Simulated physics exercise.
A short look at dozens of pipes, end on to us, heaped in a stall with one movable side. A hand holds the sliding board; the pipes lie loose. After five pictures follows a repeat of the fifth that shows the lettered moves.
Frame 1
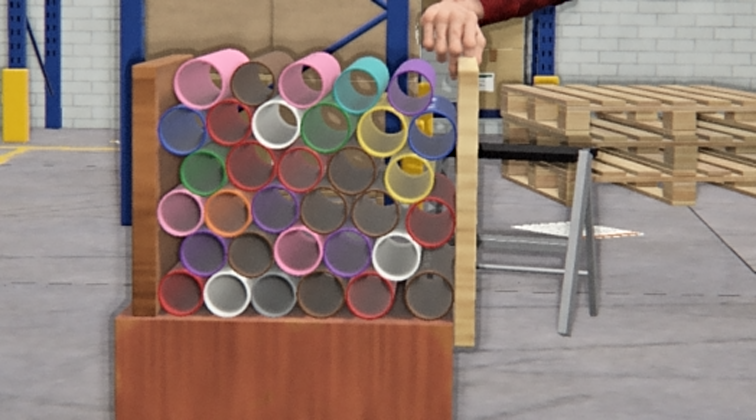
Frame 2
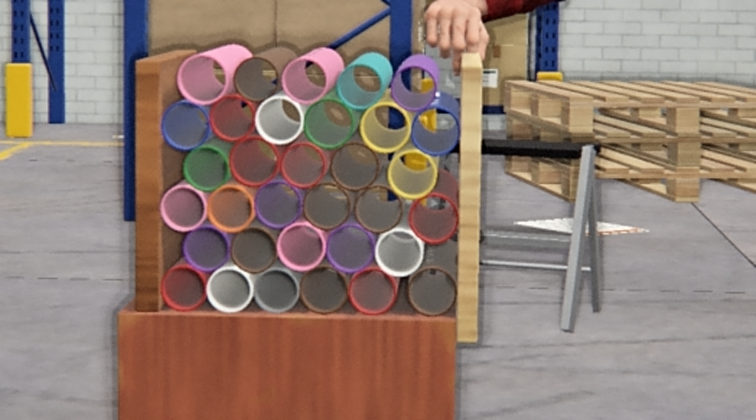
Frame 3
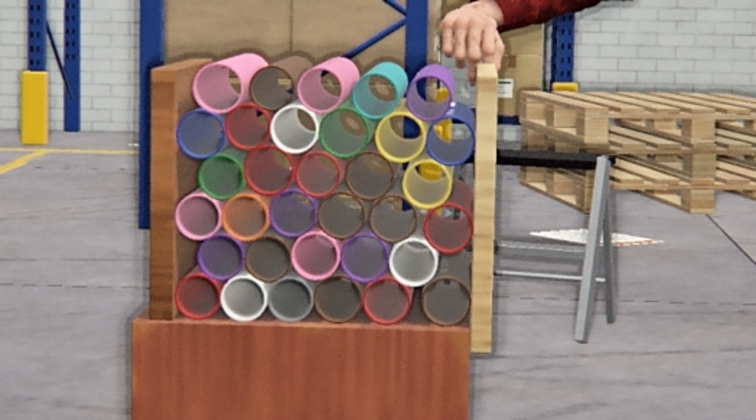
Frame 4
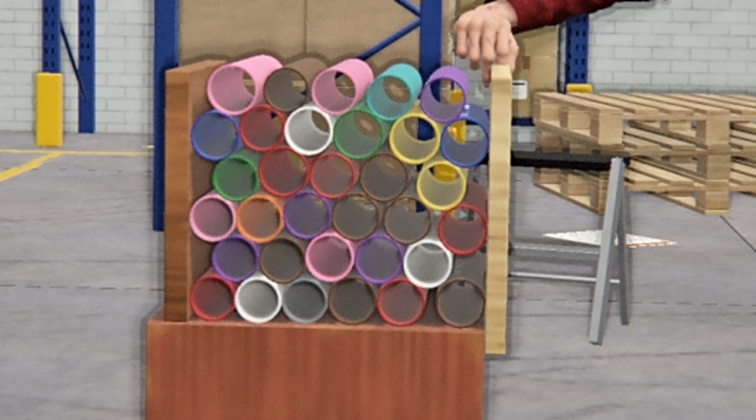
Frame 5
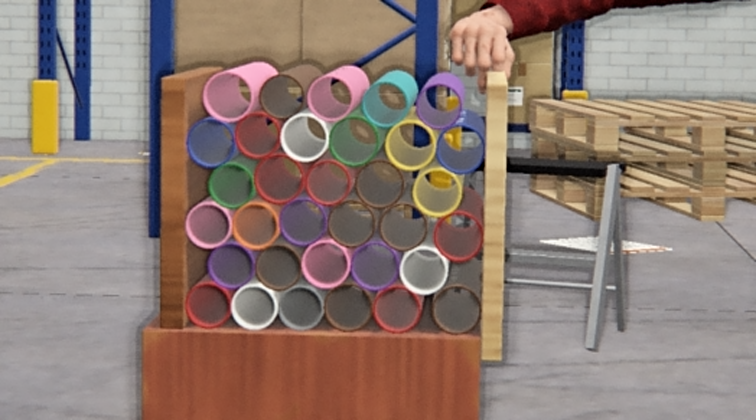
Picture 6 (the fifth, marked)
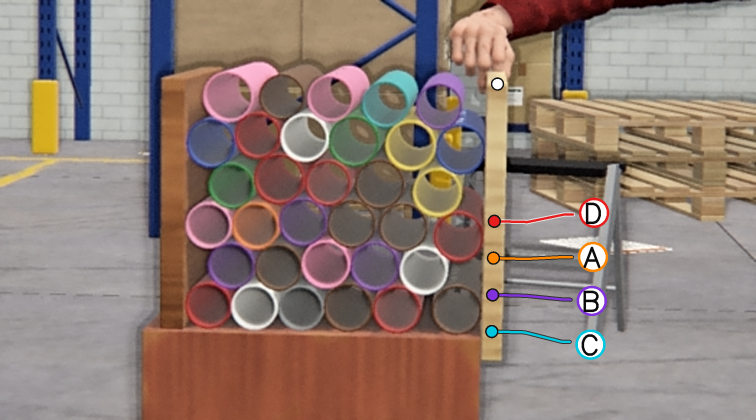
Hand holding the pale wooden side board of a stall heaped with colourful pipes, the pile staying still as the view sways slightly.
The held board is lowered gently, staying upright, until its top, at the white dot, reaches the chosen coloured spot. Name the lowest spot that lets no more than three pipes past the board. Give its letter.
Down to A.
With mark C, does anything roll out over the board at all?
At C: Yes.
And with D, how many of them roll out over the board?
The count is two.
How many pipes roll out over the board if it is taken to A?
With A, two.
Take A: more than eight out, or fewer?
It loses fewer than eight.
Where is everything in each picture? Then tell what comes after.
The first picture shows a red pipe (181, 294); a brown pipe (429, 296); a pink pipe (298, 251).
The second picture shows a pink pipe (301, 247); a brown pipe (327, 206).
The third picture shows a brown pipe (370, 176); a yellow pipe (401, 137).
The fourth picture shows a brown pipe (286, 90); side board (497, 197).
The fifth picture shows a red pipe (209, 306); a brown pipe (457, 310); a pink pipe (326, 264).
On the marked copy, A at (493, 258); B at (492, 295); C at (491, 332); D at (494, 221); the white dot at (497, 84).
With A. Early on, top of the board (485, 160).
Further on, top of the board (484, 246).
At the end, top of the board (483, 257), two out over the board.
As for the rest, B more than three out over the board; C more than three out over the board; D two out over the board.
